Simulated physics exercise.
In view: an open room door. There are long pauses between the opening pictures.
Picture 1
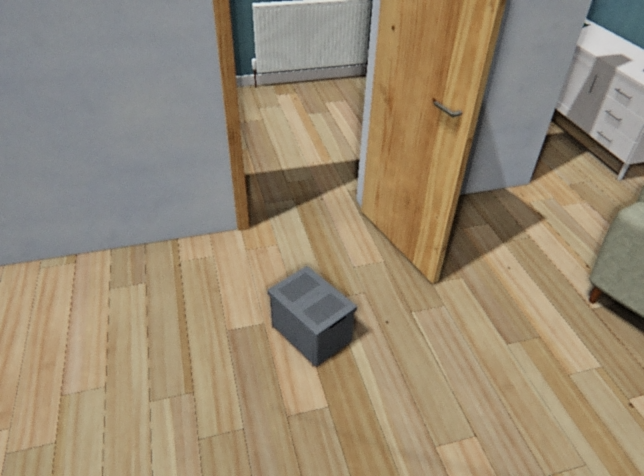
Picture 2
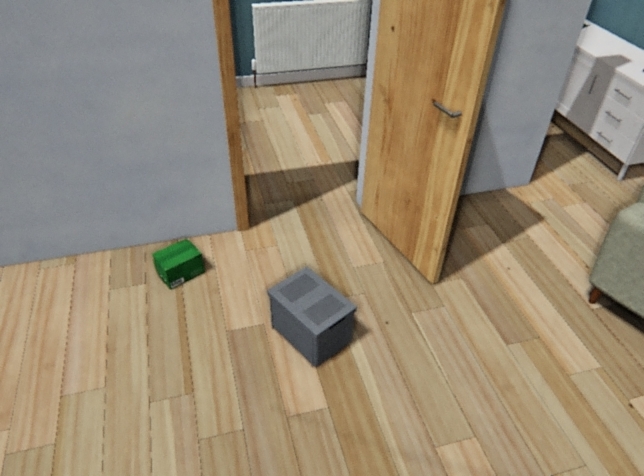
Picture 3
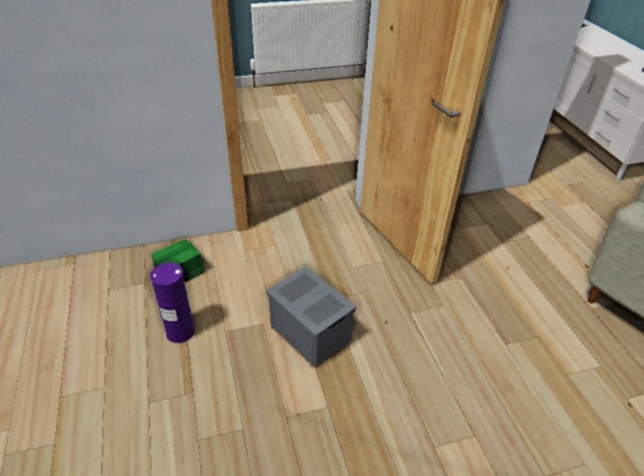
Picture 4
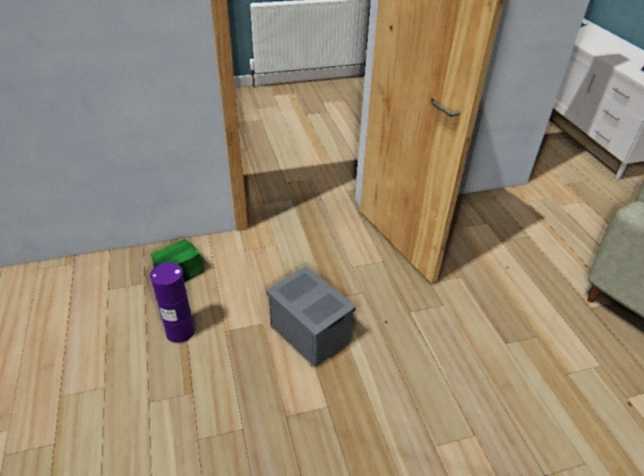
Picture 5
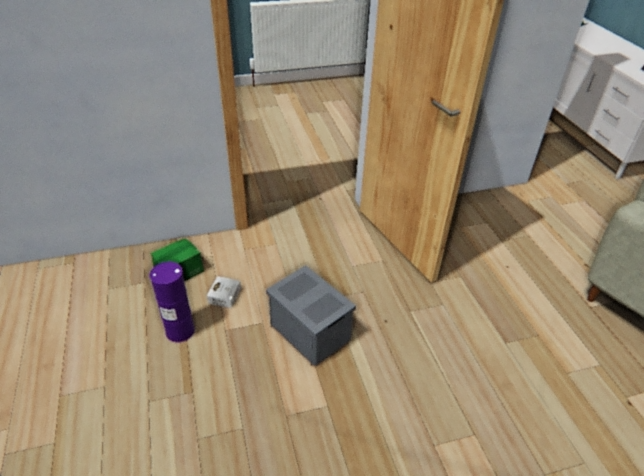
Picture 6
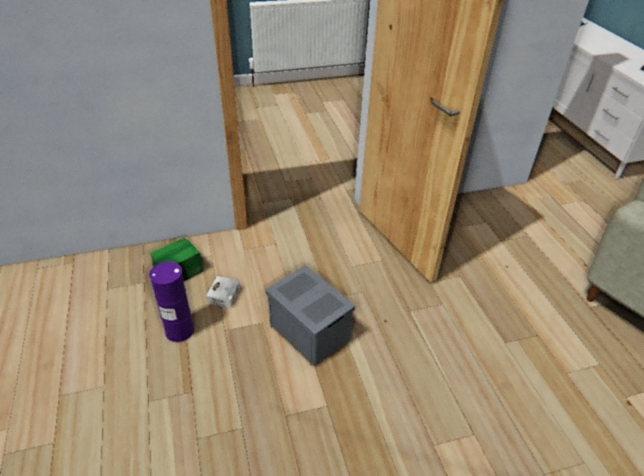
Nothing is seen travelling, but a green box, then a purple canister, then a small white box appear one after another on the plank floor of a room viewed from above by a still camera. They gather left of a grey tote, the canister partly covering the green box near the grey wall. The wooden door stands wide open and motionless behind, with a white radiator beyond the doorway.
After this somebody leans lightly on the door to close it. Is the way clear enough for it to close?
Outcome: The door reaches the frame.
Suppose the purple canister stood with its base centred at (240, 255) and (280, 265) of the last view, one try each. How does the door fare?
First, it reaches the frame; second, it is blocked.
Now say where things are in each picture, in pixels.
In the first frame, door wide open and still.
In the second frame, door wide open and still; green box (179, 263).
In the third frame, door wide open and still; grey tote (310, 317); green box (178, 263).
In the fourth frame, door wide open and still; purple canister (174, 304); grey tote (310, 316).
In the fifth frame, door wide open and still; green box (177, 263); purple canister (174, 303).
In the sixth frame, door wide open and still; white box (224, 292); grey tote (310, 316).
Then, 0.90 s on from there, door 68° open.
Then, 1.50 s on from there, door 31° open.
In the end, door 0° open; all 4 unmoved. At the end, from the last picture's camera, white box near (224, 292).
